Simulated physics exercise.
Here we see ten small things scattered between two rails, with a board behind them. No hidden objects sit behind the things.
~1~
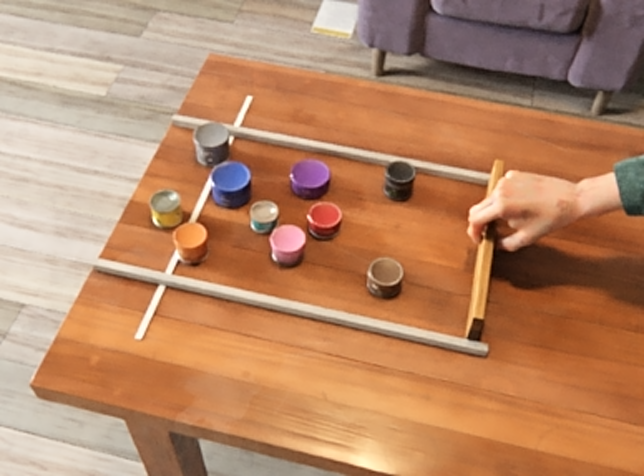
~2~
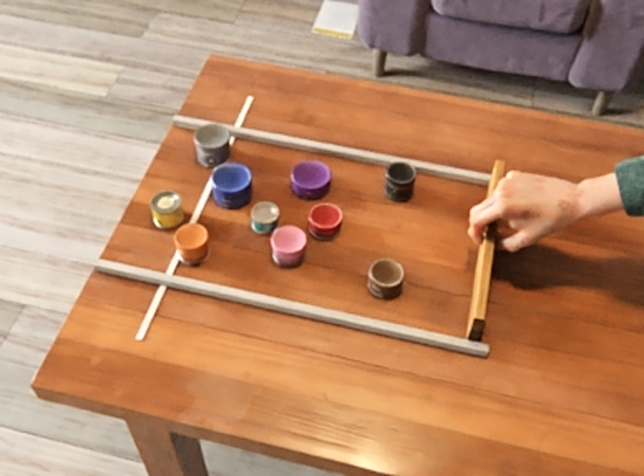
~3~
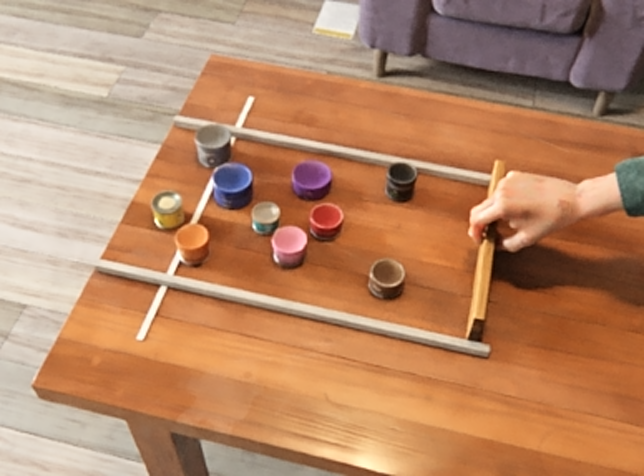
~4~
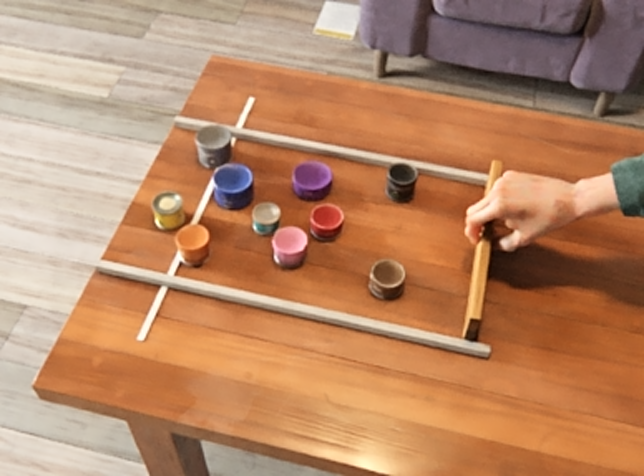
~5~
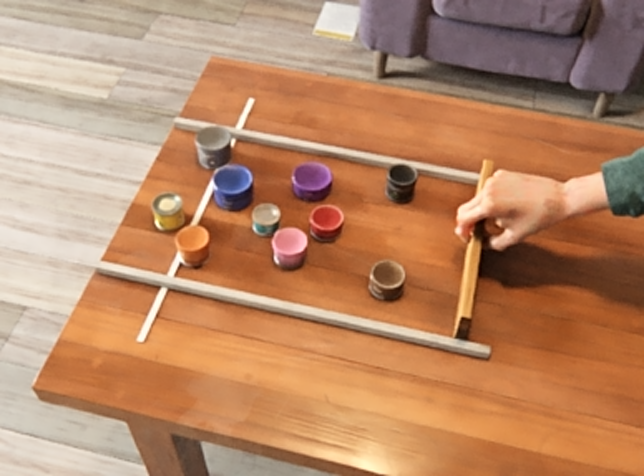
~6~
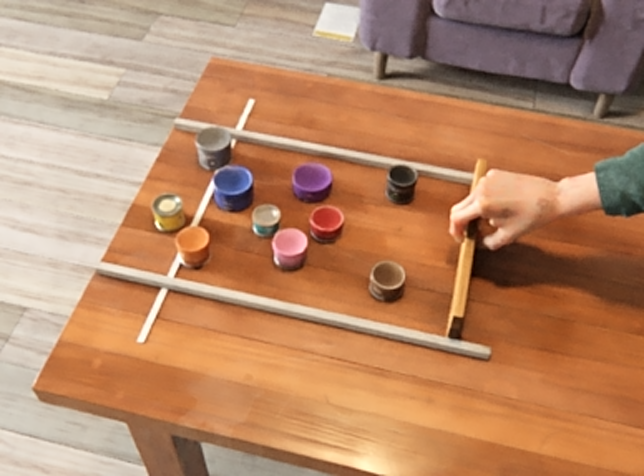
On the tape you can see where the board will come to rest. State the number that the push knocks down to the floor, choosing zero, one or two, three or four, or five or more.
Count off: Nought.
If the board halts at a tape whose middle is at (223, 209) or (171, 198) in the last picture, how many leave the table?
You'd get 0 the first time and 5 the second.
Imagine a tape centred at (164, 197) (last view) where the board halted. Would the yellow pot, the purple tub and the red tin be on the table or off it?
The yellow pot is no longer there; as for the purple tub, it is still there; and the red tin is still there.
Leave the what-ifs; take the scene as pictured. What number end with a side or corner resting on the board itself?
4 in contact.
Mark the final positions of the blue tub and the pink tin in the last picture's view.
First object: (157, 172); second object: (147, 220).
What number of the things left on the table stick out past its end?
That'd be 2.
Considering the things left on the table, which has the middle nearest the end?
Yellow pot ends nearest.
Soon after, none off yet; yellow pot at rest near (169, 213); grey tin at rest near (215, 149); orange tin at rest near (194, 247).
Then, none off yet; yellow pot at rest near (169, 213); grey tin at rest near (215, 149); orange tin moved a little near (179, 251).
At rest, the number that fall off is zero.
